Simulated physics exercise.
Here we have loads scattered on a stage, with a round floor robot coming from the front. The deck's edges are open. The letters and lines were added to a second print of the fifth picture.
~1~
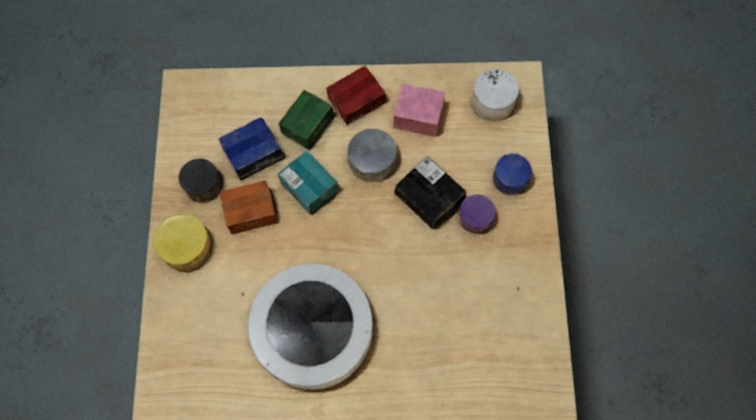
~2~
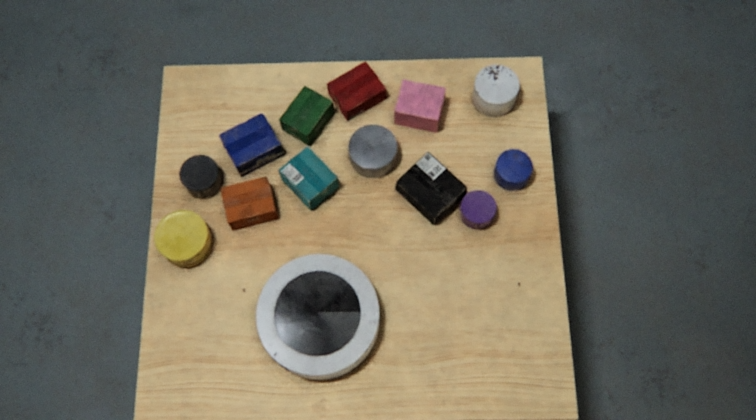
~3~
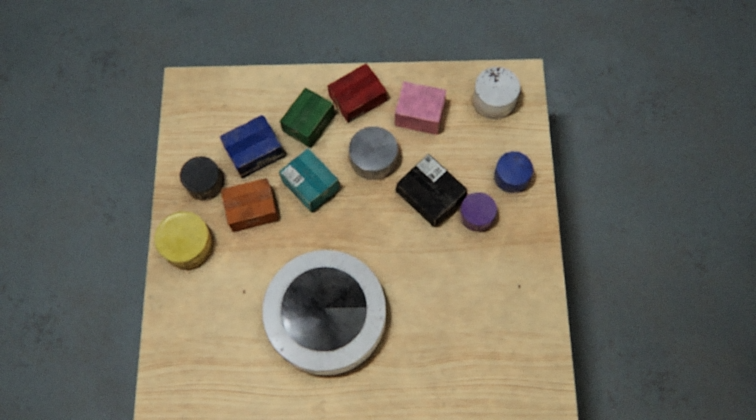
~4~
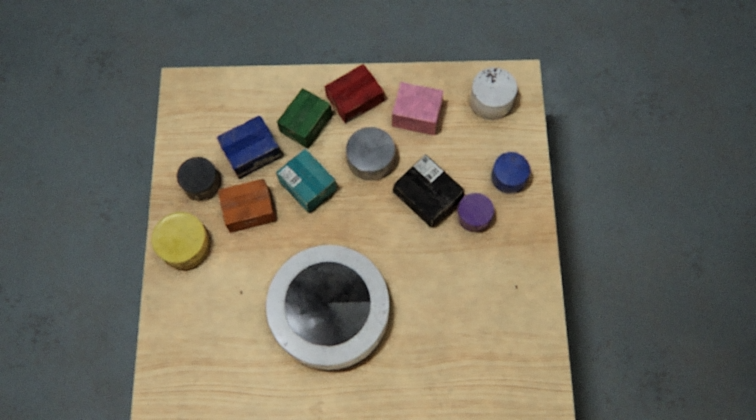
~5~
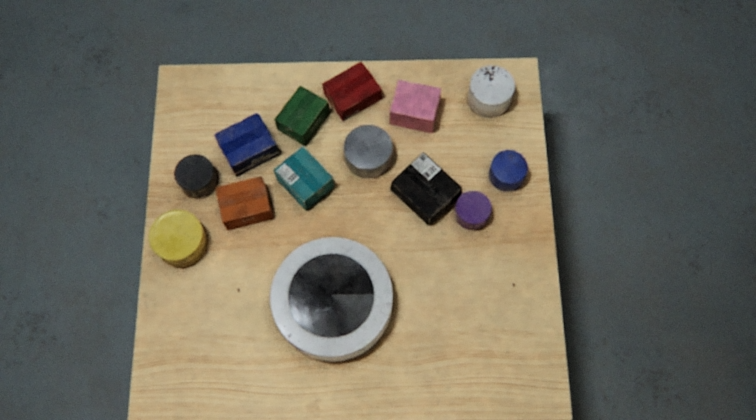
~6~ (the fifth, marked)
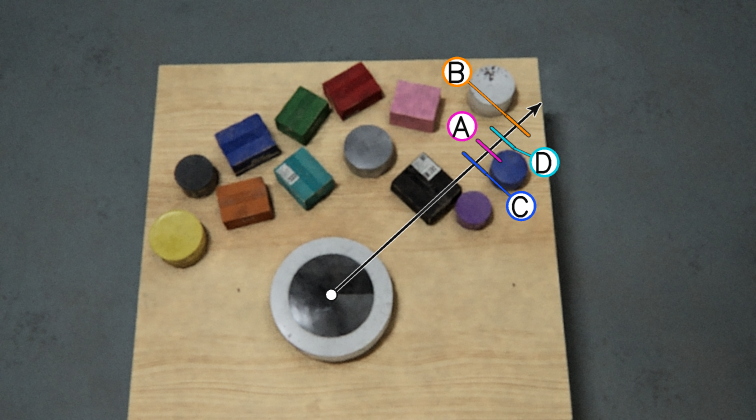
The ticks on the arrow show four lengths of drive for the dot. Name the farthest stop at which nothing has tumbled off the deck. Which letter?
At C, and not beyond.
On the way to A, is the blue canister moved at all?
By then, yes.
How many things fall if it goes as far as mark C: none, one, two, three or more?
In all, none.
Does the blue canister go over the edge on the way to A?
Yes.
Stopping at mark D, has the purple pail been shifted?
By then, yes.
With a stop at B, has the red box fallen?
No.
On the marked copy, A at (489, 151); B at (517, 125); C at (475, 164); D at (503, 138); the arrow from (331, 295) to (540, 104); the white dot at (331, 295).
Taking C. A third of the way, robot (386, 250); black box (429, 186); yellow pail (179, 239).
Two thirds of the way, robot (437, 203); blue canister (514, 164); purple pail (510, 197).
When it is over, robot (473, 170); blue canister (542, 149); purple pail (546, 192); nothing has fallen.
As for the rest, A drops the blue canister, white canister and purple pail; B drops the blue canister, white canister and purple pail; D drops the blue canister, white canister and purple pail.
